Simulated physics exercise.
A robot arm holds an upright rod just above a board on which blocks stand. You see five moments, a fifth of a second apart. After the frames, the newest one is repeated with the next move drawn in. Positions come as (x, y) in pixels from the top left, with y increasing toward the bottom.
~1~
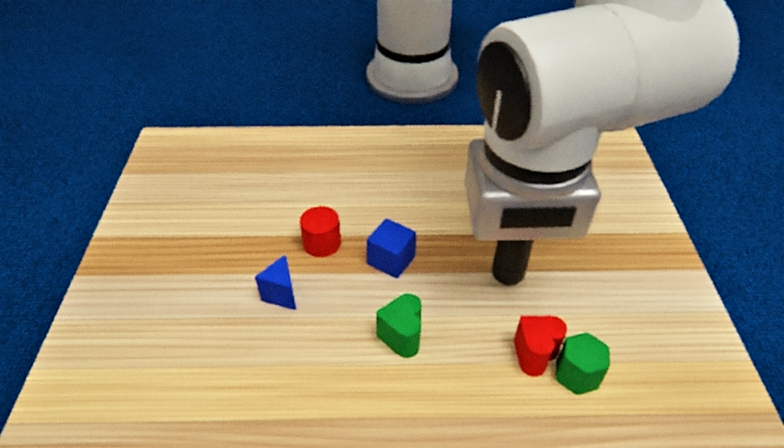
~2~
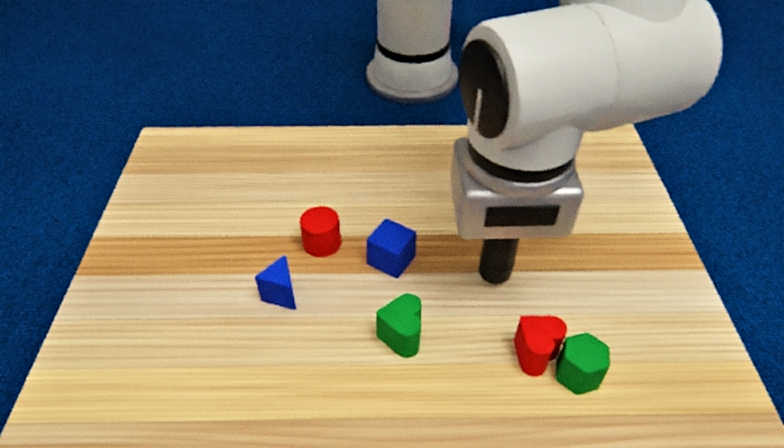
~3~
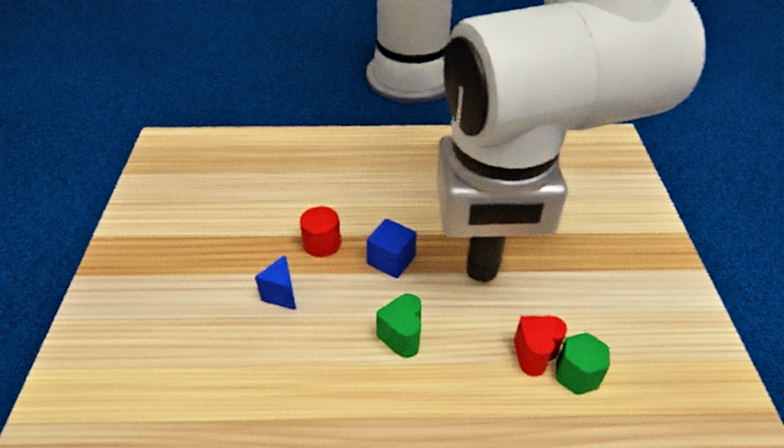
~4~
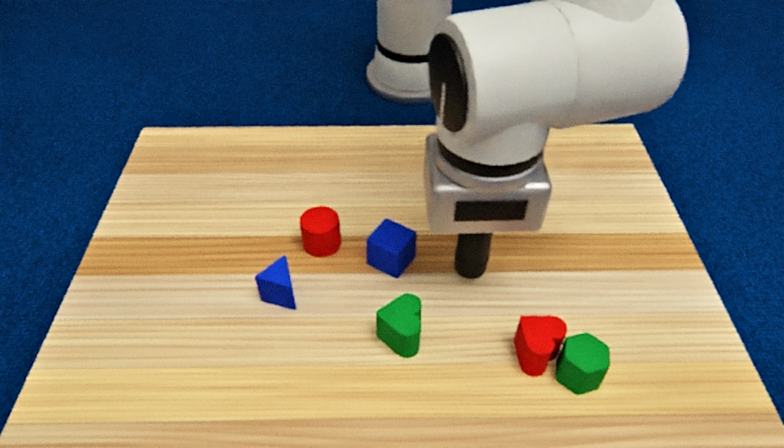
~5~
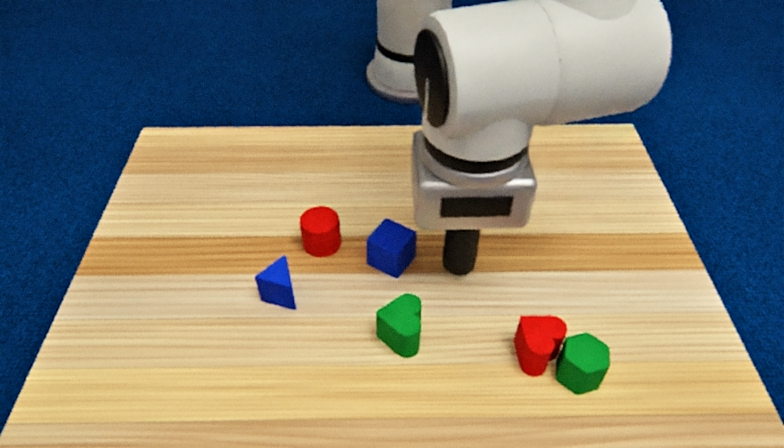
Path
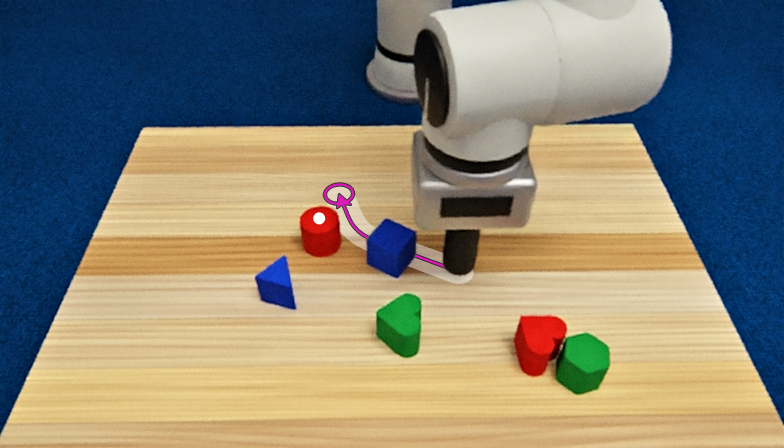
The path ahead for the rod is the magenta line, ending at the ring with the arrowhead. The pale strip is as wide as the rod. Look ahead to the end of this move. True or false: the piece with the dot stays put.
The statement is true.
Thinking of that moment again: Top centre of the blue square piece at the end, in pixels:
It sits at (348, 235).
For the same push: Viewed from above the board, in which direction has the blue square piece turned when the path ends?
The answer is counter-clockwise.
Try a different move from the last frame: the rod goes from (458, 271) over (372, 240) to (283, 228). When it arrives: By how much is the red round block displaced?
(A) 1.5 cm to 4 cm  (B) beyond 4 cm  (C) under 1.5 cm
The correct letter is B.
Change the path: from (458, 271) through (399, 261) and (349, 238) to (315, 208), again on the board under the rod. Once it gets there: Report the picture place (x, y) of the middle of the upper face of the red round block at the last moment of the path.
Its top middle will sit at (253, 216).
The line goes from (458, 271) through (404, 251) and (357, 229) to (339, 194); the dot is on the red round block.
The first path, step by step. One third of the way, rod at (404, 244); blue square piece at (370, 234), turned 40° anticlockwise.
Two thirds of the way, rod at (356, 222); blue square piece at (348, 235), turned 85° anticlockwise.
At the end, rod at (338, 187); red round block unmoved; blue square piece at (348, 235), turned 85° anticlockwise.
